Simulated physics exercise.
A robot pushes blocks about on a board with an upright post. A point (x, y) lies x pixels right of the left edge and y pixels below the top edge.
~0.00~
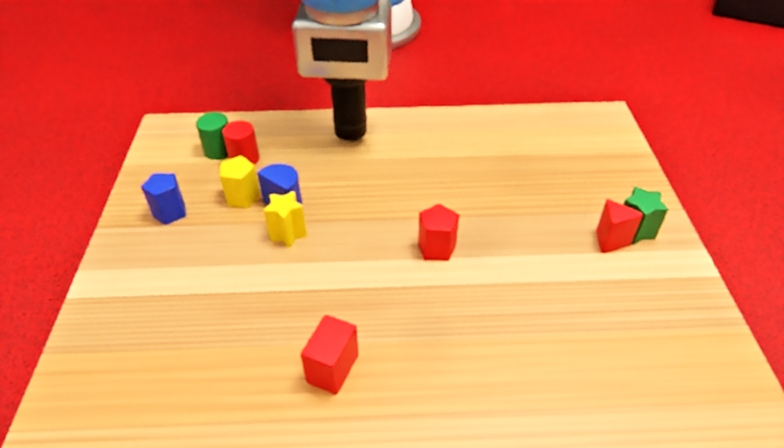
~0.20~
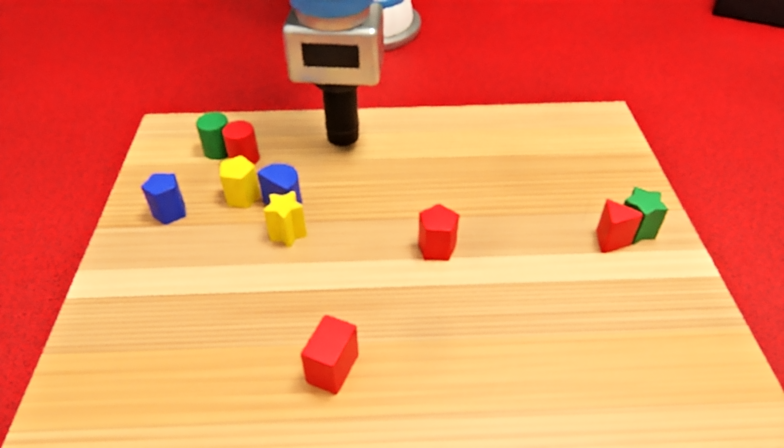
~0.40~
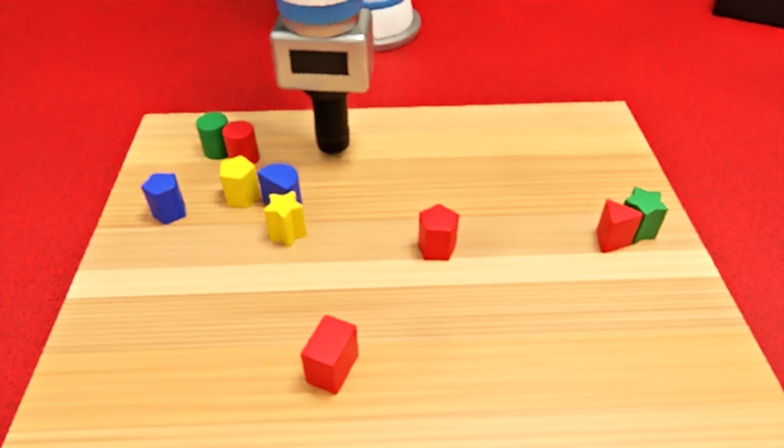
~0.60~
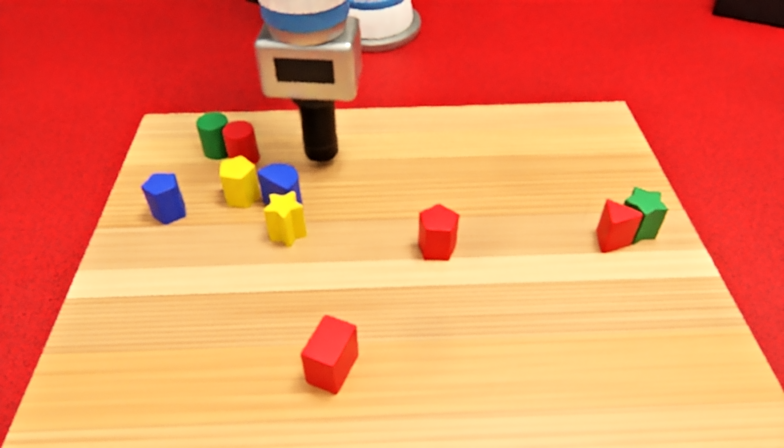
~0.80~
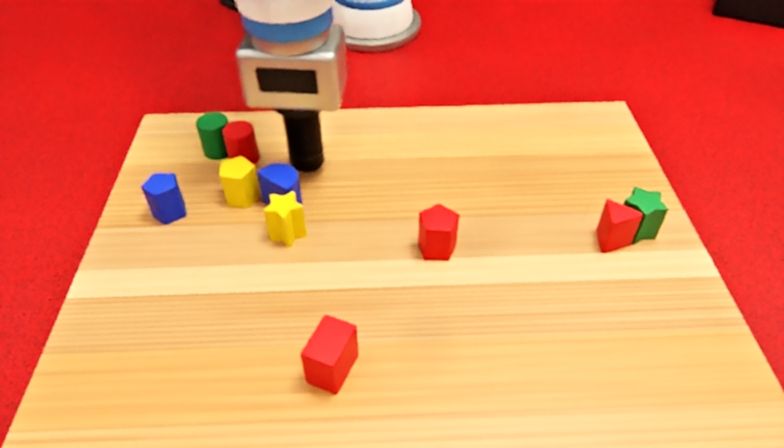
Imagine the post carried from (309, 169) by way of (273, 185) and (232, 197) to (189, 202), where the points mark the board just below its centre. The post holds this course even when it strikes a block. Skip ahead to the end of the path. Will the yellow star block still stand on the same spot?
Final answer: Yes.
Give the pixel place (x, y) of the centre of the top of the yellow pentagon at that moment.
It is going to be at (146, 187).
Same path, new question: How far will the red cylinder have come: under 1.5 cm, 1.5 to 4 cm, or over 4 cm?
Verdict: Less than 1.5 cm.
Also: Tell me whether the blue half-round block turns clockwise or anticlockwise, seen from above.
Overhead view: Anti-clockwise.
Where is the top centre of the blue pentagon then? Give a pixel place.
It is going to be at (113, 193).
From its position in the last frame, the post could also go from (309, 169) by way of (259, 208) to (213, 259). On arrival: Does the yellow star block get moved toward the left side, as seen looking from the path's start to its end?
Final answer: Yes.
The first path, step by step. One third of the way, post at (271, 178); blue half-round block at (277, 176), turned 15° anticlockwise.
Two thirds of the way, post at (229, 189); yellow pentagon at (190, 179); blue half-round block at (277, 177), turned 20° anticlockwise.
At the end, post at (187, 195); blue pentagon at (113, 193); yellow pentagon at (146, 187); red cylinder not moved; blue half-round block at (277, 177), turned 20° anticlockwise; yellow star block not moved.
